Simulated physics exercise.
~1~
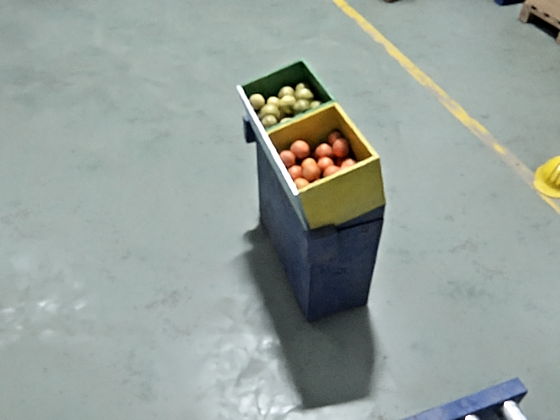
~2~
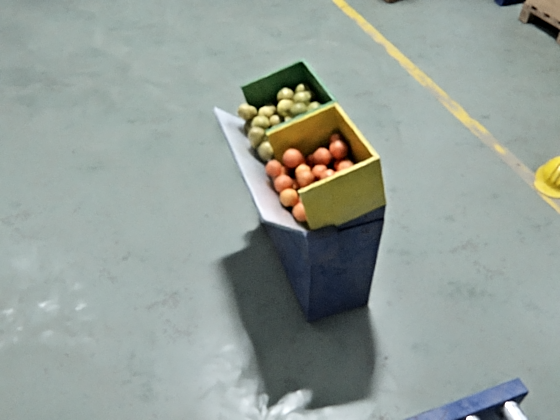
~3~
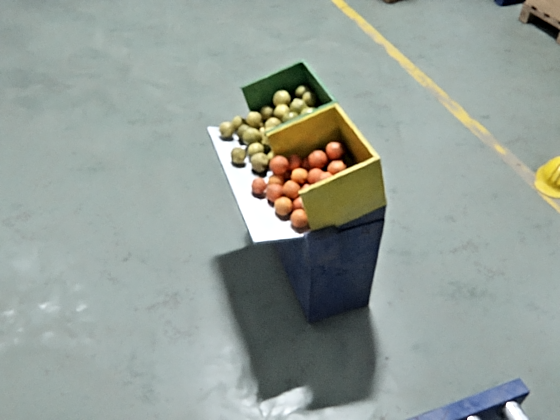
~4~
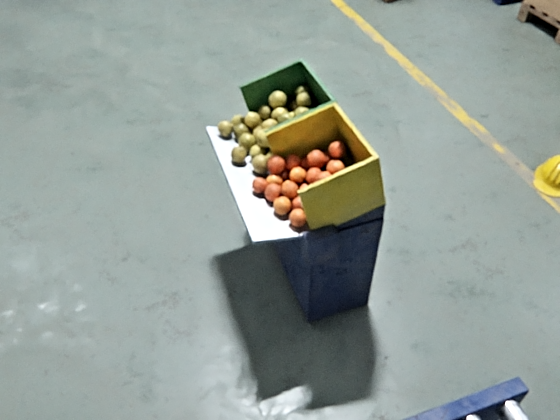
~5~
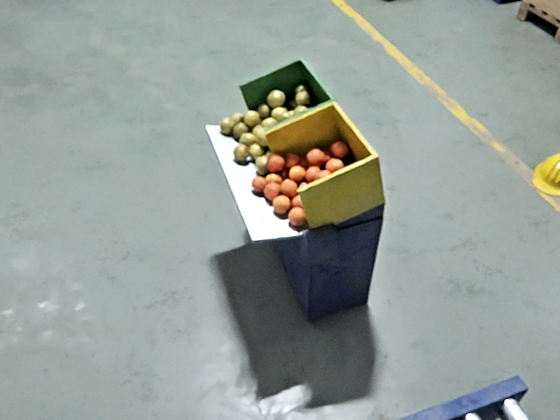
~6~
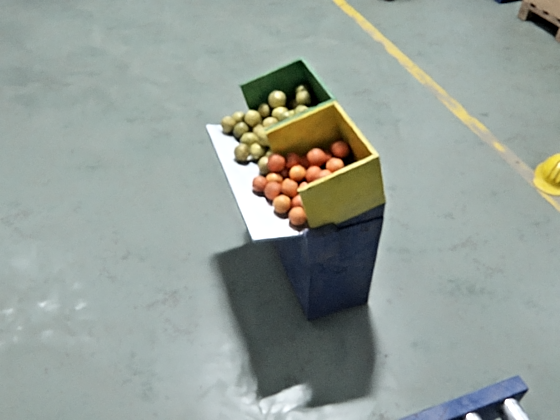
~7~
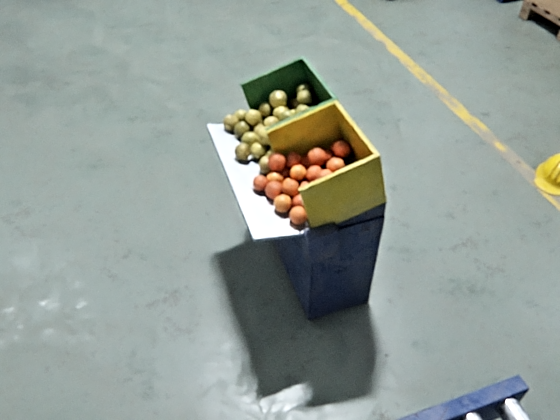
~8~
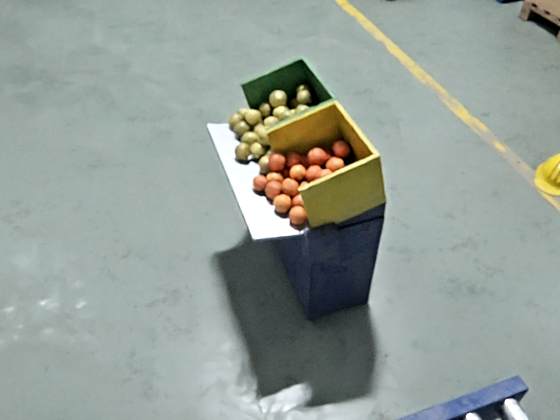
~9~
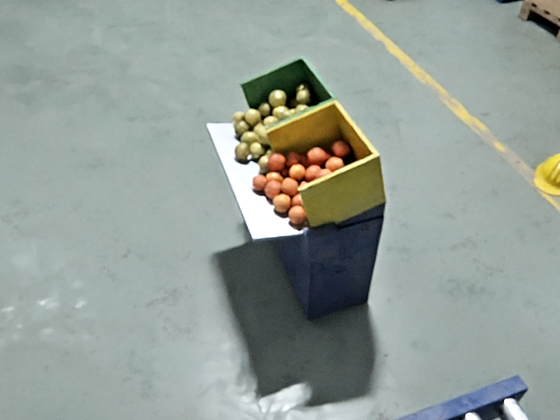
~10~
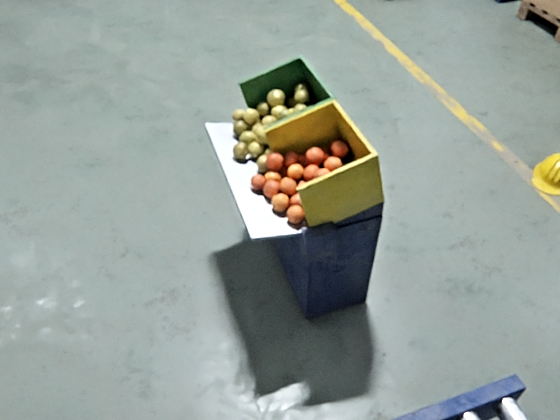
A pale flap along the left side of two open bins, a yellow one in front and a green one behind, swings outward and down in a workshop seen from above. The bins stand on a dark blue base on a grey floor, with a yellow line at the right. As the flap lowers, orange-red fruit in the yellow bin and yellowish-green fruit in the green bin roll left onto it. The flap settles nearly flat, and the fruit spreads, then mostly rests. A few pieces shift slightly at the green side, and both heaps end lying partly on the flap.
